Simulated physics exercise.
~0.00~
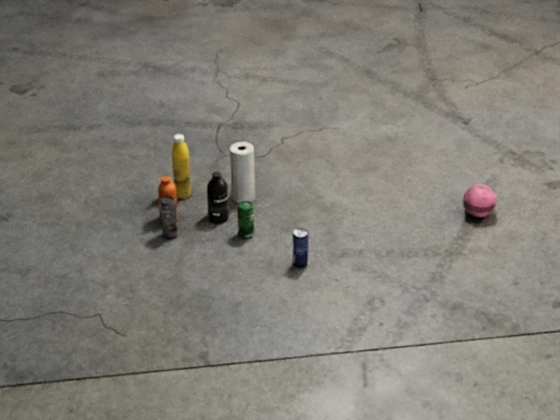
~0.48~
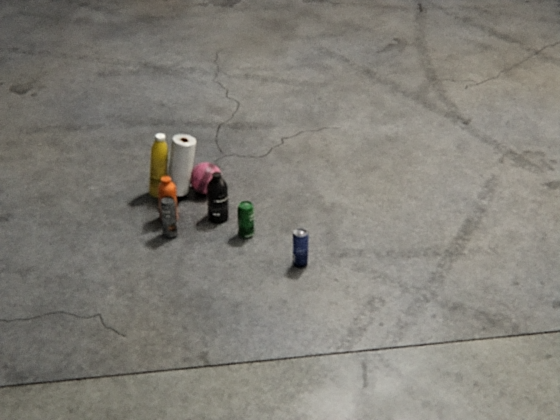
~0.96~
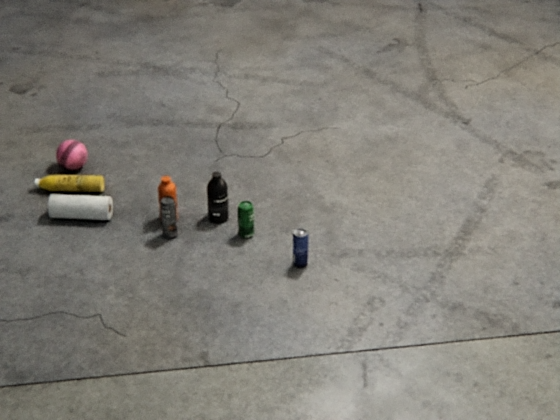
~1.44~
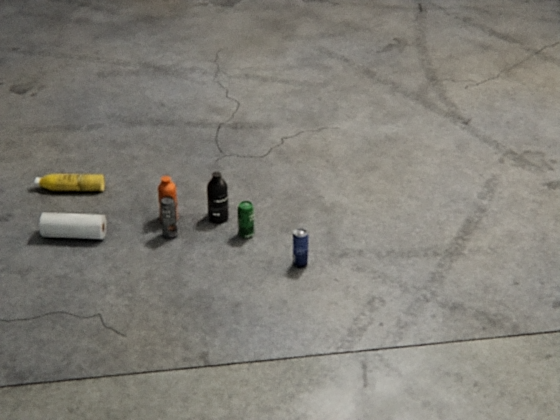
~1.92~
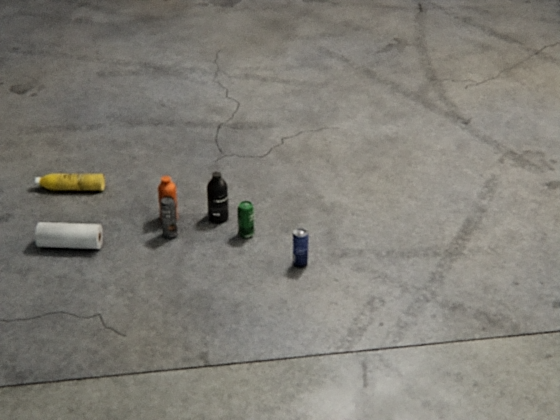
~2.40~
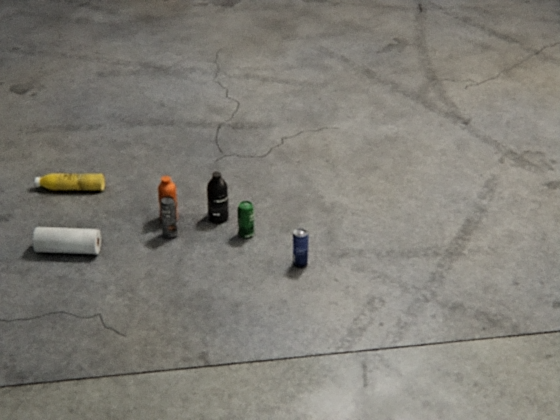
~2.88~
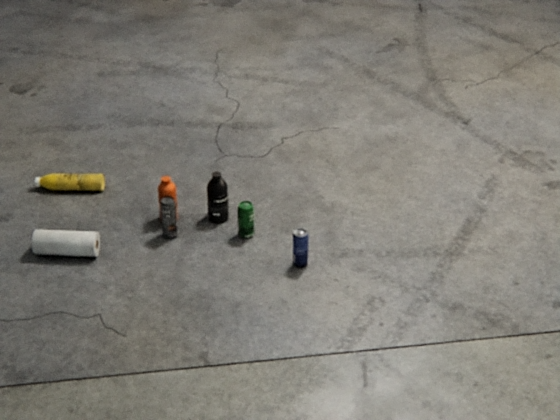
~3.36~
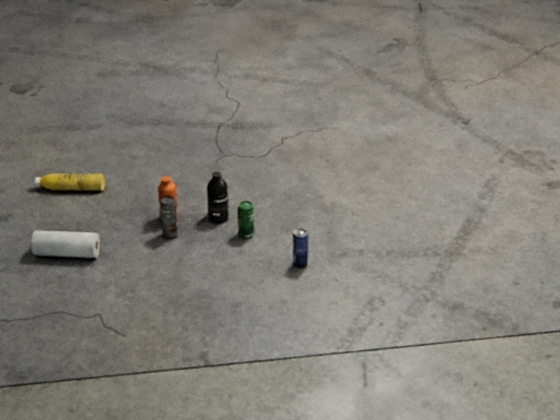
A pink ball rolls left across a concrete floor toward a loose group of upright things, with a yellow bottle and a white roll at the back and a black bottle, an orange bottle, and grey, green and blue cans nearer. It passes behind the black bottle and drives the roll and the yellow bottle left, the roll leaning. Both topple onto their sides at the left, with the ball just beyond them, before it disappears from view. The white roll keeps rolling toward the viewer, slows and stops. The yellow bottle lies still behind it, while the others remain standing.
